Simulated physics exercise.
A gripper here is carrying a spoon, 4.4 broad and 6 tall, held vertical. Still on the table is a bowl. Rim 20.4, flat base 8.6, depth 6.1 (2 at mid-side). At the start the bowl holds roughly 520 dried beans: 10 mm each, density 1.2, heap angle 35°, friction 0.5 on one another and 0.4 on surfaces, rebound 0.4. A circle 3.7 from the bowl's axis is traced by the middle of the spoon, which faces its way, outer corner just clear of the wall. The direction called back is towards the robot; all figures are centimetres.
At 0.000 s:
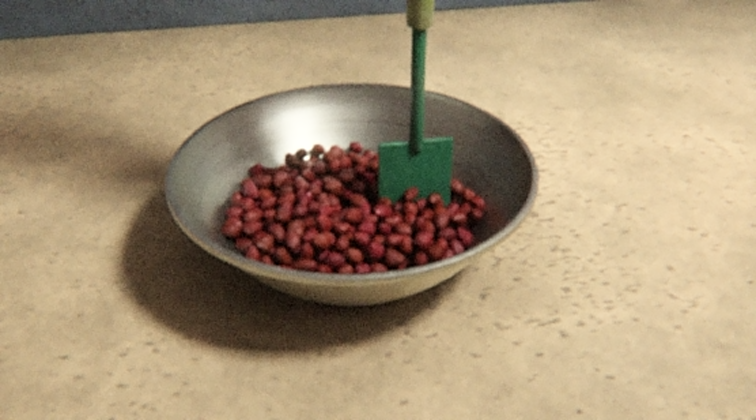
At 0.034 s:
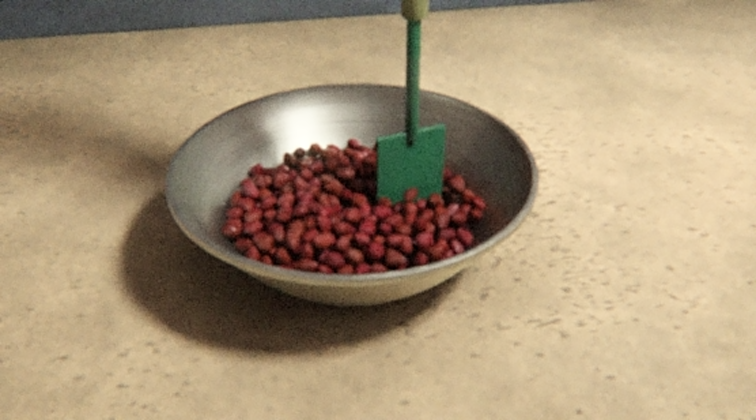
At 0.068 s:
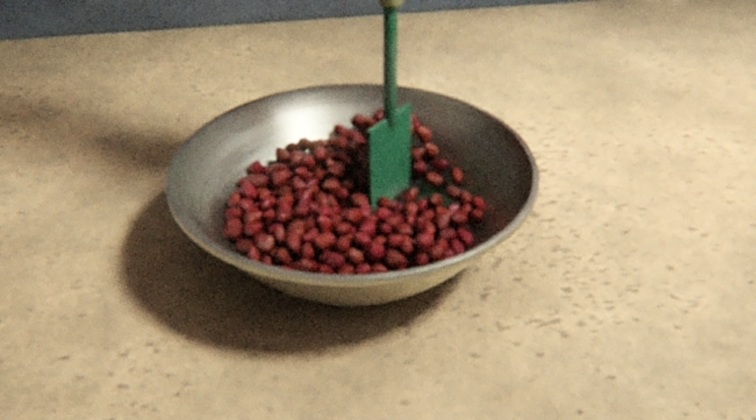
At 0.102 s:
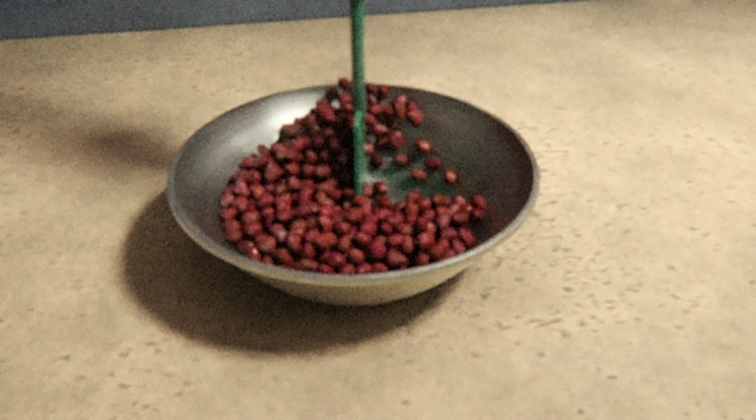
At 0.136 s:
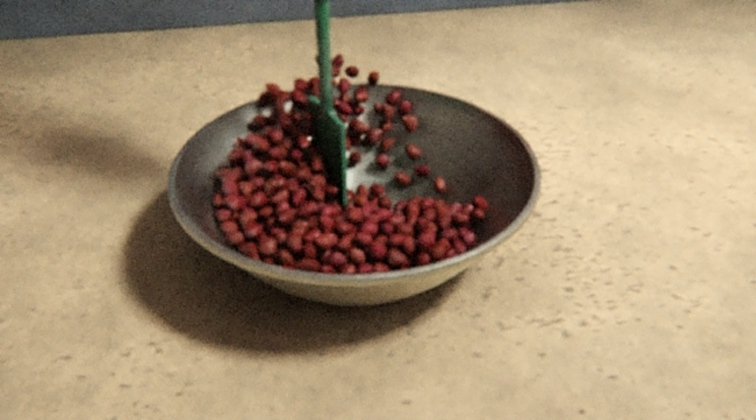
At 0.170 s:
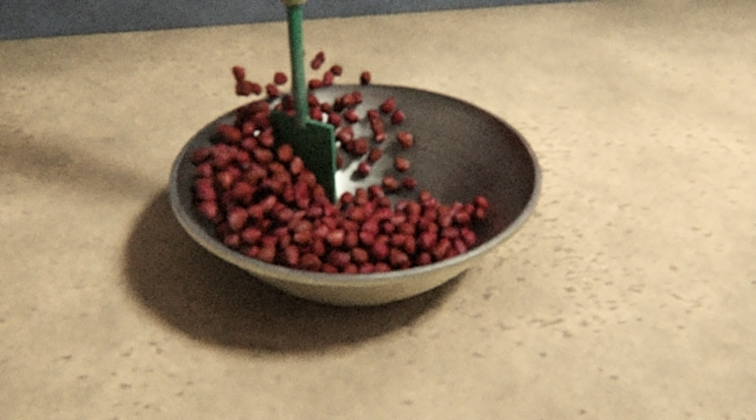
A green flat-bladed tool, held upright, sweeps leftward through dark red beans in a metal bowl, turning as it moves along the far side, pushing them into a heap at the back left while several fly above the rim.
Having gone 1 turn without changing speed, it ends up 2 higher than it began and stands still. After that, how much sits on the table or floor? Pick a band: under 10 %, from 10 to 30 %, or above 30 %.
From 10 to 30 %.
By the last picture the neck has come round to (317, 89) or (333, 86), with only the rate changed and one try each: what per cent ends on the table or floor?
Near 5 per cent for the first, near 0 per cent for the second.
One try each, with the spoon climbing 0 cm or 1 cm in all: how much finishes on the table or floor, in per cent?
Estimates: 15 % then 15 %.
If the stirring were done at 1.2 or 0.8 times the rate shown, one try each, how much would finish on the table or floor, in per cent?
Around 20 percent for the first try and 5 percent for the second.
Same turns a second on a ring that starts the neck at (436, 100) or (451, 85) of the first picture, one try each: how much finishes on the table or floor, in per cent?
Close to 15 per cent for the first and close to 5 per cent for the second.
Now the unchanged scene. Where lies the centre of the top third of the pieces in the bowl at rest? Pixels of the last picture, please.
I'd say close to (382, 209).
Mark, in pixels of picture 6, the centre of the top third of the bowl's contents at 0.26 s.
I'd put it at around (271, 227).
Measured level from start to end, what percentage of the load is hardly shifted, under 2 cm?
Roughly 20 percent of the load.
After 0.26 s, 221° round, highest piece 10 above the table; 486 in the bowl, 8 on the table or floor, 22 in flight or on the tool.
After 0.34 s, 301° round, highest piece 10 above the table; 464 in the bowl, 33 on the table or floor, 19 in flight or on the tool.
After 0.58 s, 0° round, highest piece 7 above the table; 443 in the bowl, 72 on the table or floor, 1 in flight or on the tool.
After 1.28 s, 0° round, highest piece 6 above the table; 443 in the bowl, 73 on the table or floor.
At rest, 443 in the bowl, 73 on the table or floor. That is 14 % on the table or floor.
